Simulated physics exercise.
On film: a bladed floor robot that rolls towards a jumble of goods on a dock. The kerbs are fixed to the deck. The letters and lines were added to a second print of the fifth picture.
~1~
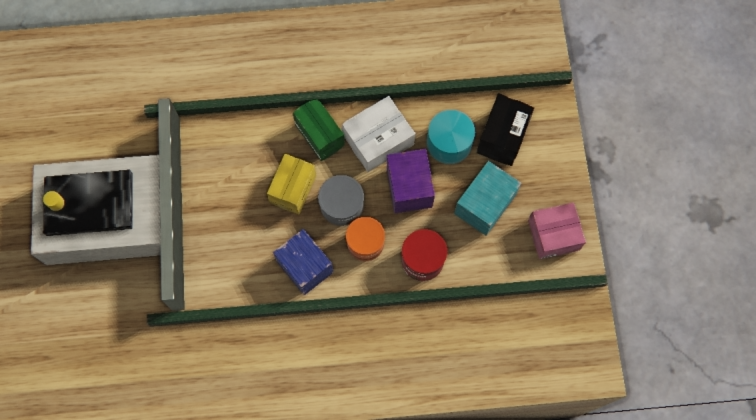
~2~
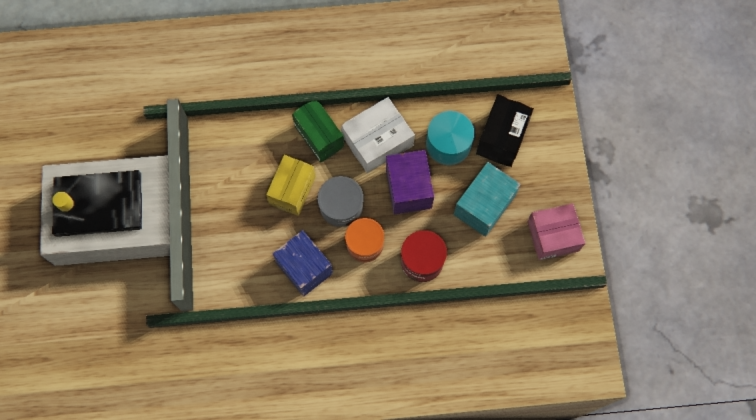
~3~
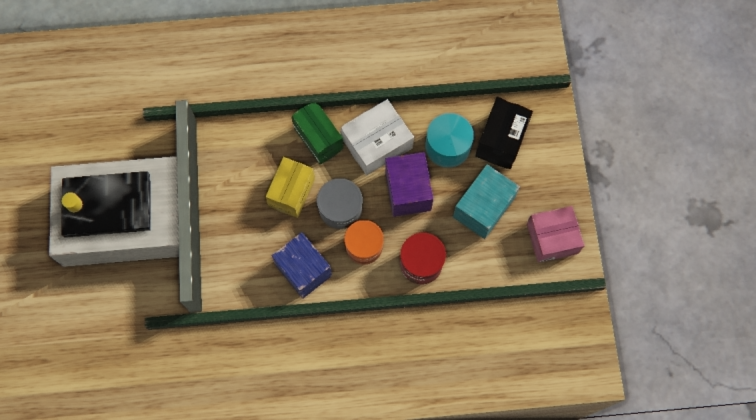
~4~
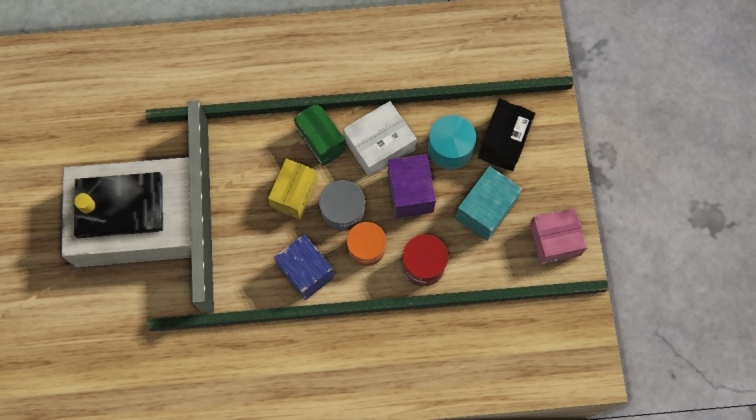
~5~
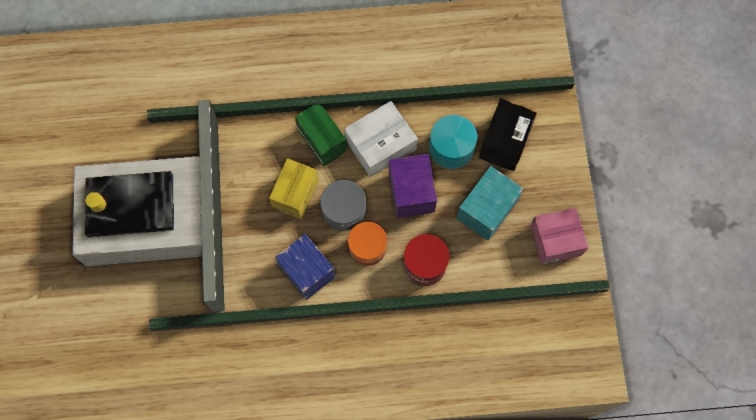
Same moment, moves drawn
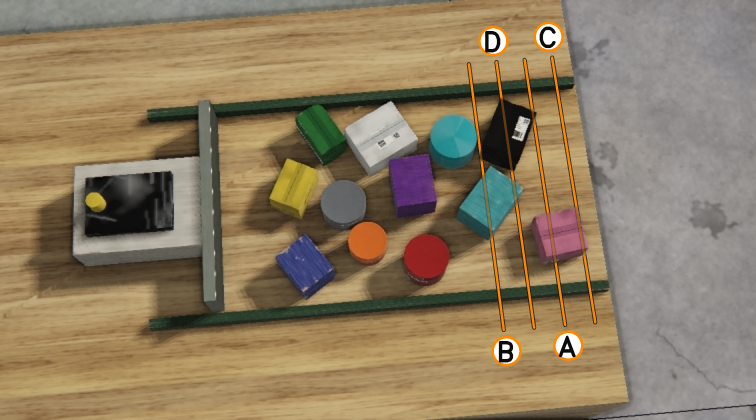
On a wooden dock, a pale robot with a wide upright blade rolled slowly to the right between two green rails, drawing closer to a jumble of colorful boxes and pails that stayed still.
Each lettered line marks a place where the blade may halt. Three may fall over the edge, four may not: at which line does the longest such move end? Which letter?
B is the last line within the limit.
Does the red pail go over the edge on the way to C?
Yes.
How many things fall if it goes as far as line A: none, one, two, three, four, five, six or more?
In all, six or more.
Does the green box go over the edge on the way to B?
No.
On the marked copy, A at (544, 186); B at (485, 191); C at (573, 184); D at (514, 188).
Following B. Soon after the start, robot (238, 194); blue crate (340, 268); green box (329, 134).
Later, robot (339, 186); black parcel (562, 129); pink box (568, 243).
In the end, robot (416, 180); black parcel over the edge; turquoise canister over the edge; two fallen.
As for the rest, A drops nine; C drops ten; D drops five.
